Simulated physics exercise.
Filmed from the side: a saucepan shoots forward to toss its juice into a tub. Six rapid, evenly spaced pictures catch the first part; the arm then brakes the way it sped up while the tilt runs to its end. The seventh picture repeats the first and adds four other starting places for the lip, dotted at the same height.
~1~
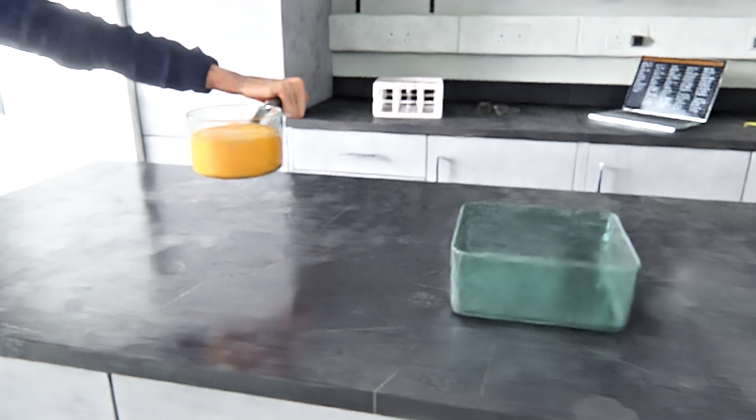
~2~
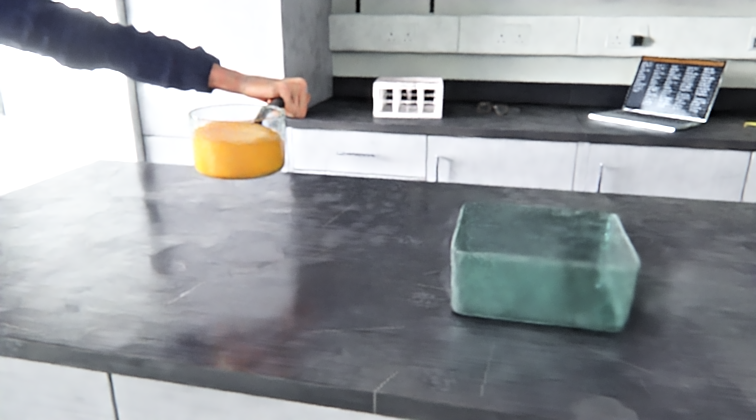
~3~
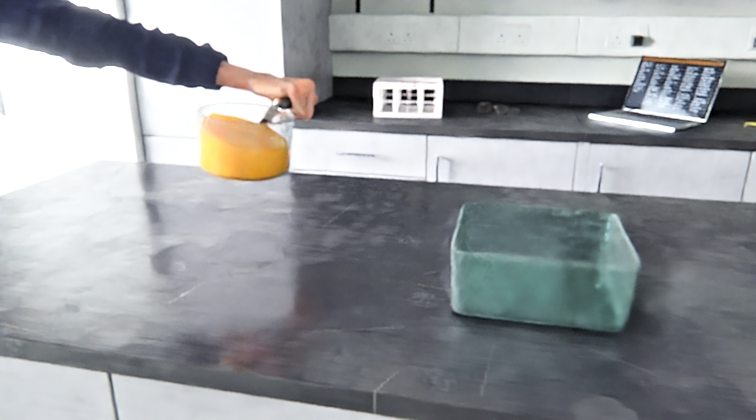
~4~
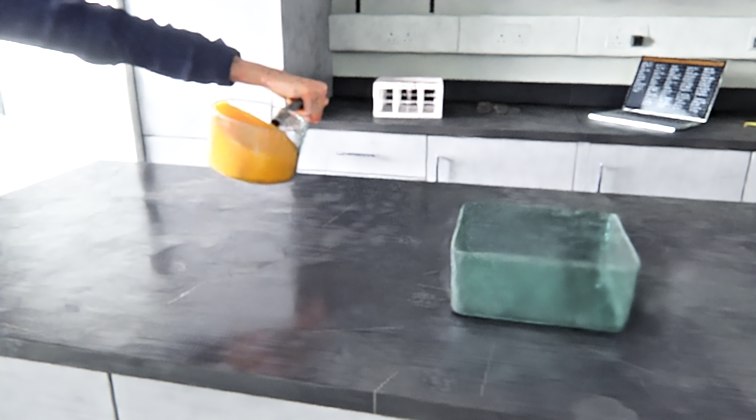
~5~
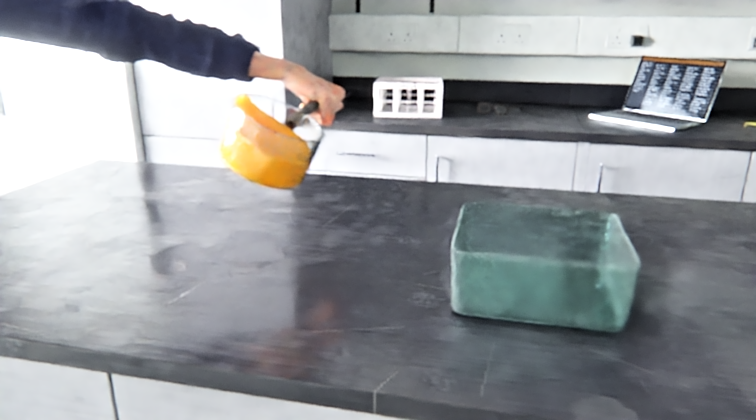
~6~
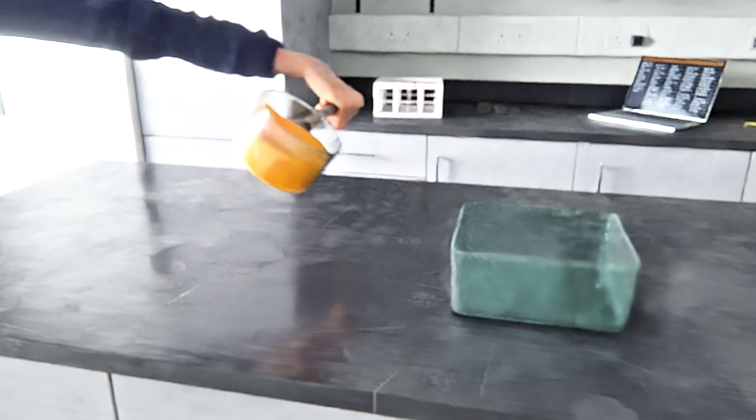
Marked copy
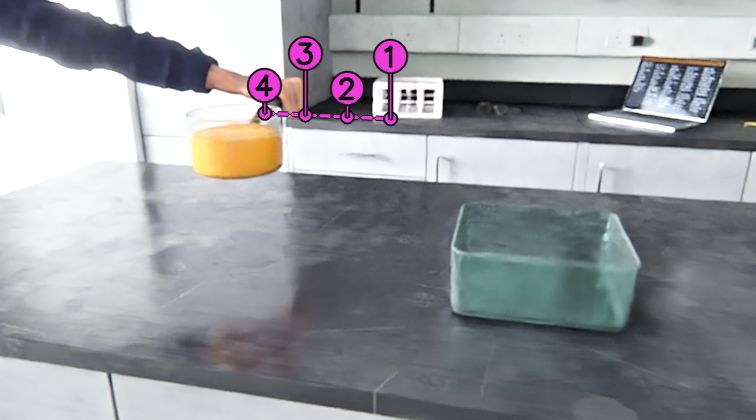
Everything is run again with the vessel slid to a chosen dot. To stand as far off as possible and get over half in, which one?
Take 3.
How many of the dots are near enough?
Three of the four.
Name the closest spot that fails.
4.
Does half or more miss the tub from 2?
No, not at all.
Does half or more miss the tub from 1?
No.
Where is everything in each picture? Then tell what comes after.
Upright, lip at (277, 113); tub from (451, 309) to (626, 329); nothing has left yet, in the first picture.
Upright, lip at (280, 114); nothing has left yet, in the second picture.
Tipped about 6°, lip at (289, 119); nothing has left yet, in the third picture.
Tipped about 14°, lip at (303, 127); nothing has left yet, in the fourth picture.
Tipped about 25°, lip at (321, 138); nothing has left yet, in the fifth picture.
Tipped about 38°, lip at (338, 150); nothing has left yet, in the sixth picture.
On the marked copy, 1 at (390, 118); 2 at (347, 116); 3 at (305, 115); 4 at (264, 113).
Choosing 1, about 91 % lands in the tub, 5 % falls short and 4 % goes beside or beyond.
Choosing 2, about 66 % lands in the tub, 6 % falls short and 28 % goes beside or beyond.
Choosing 3, about 64 % lands in the tub, 11 % falls short and 25 % goes beside or beyond.
Choosing 4, about 12 % lands in the tub, 81 % falls short and 7 % goes beside or beyond.
